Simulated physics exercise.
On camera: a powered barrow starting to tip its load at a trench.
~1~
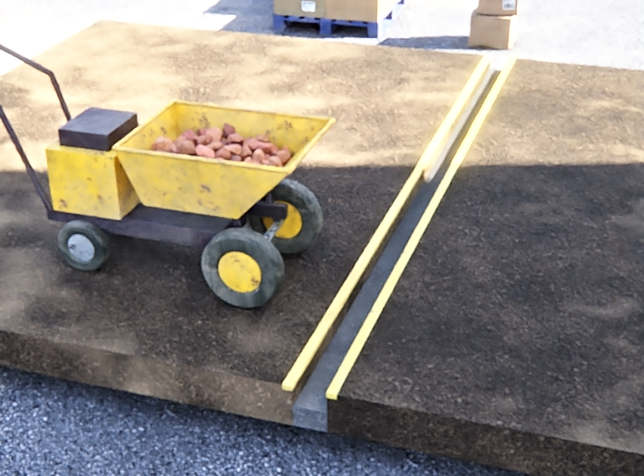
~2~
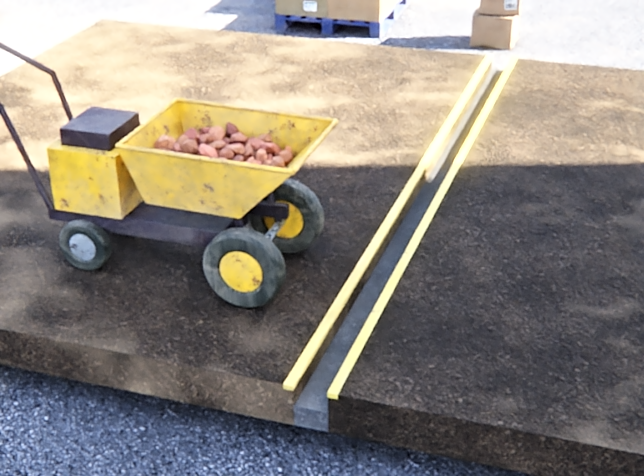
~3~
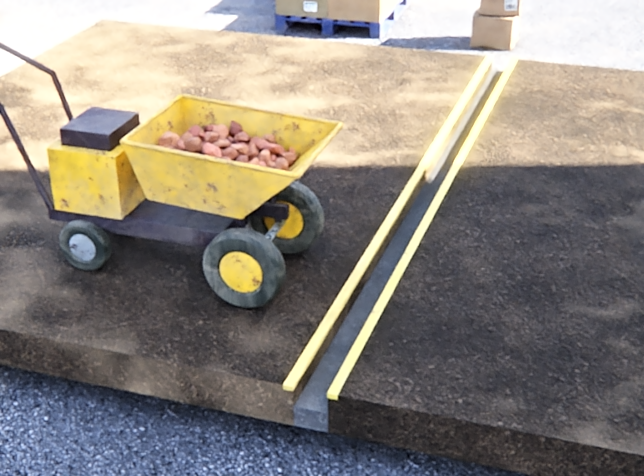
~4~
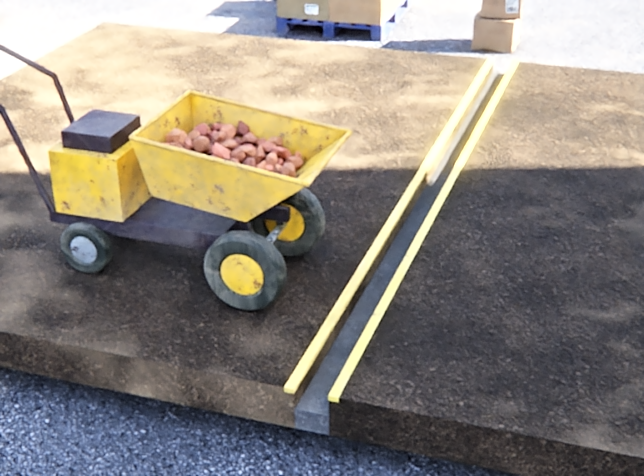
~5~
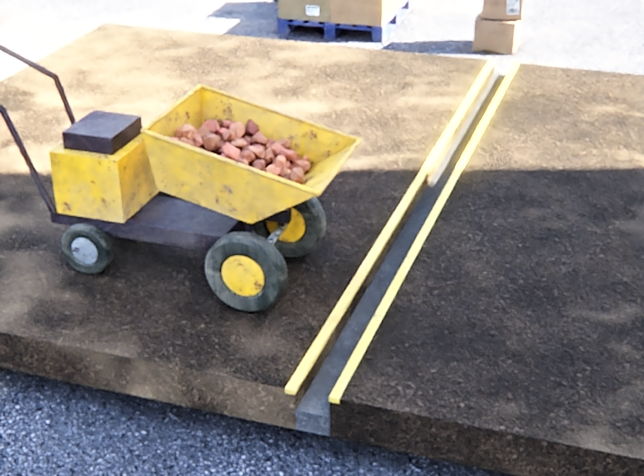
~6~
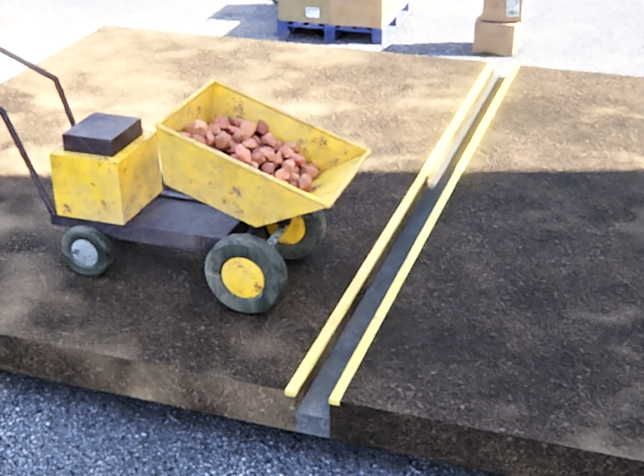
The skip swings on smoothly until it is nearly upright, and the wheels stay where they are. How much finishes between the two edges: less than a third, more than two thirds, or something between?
Between the edges lies under a third of the load.
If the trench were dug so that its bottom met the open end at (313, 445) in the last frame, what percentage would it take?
It comes to 0 per cent or so.
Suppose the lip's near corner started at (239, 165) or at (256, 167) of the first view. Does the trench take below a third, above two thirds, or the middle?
In turn: One to two thirds; in the middle band.
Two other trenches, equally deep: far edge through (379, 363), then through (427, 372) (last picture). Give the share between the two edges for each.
About 40 and 90 per cent.
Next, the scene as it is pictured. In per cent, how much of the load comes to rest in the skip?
It comes to 20 per cent or so.
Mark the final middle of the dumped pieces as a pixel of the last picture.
Close to (435, 303).
Soon, skip tipped steeply; all in the skip.
A while on, skip tipped steeply; most in the skip; a small part beyond it; a stray few falling.
Towards the end, skip tipped right over; about a quarter in the skip; most beyond it.
Finally, skip tipped right over; about a quarter in the skip; none in or heaped over the trench; most beyond it.
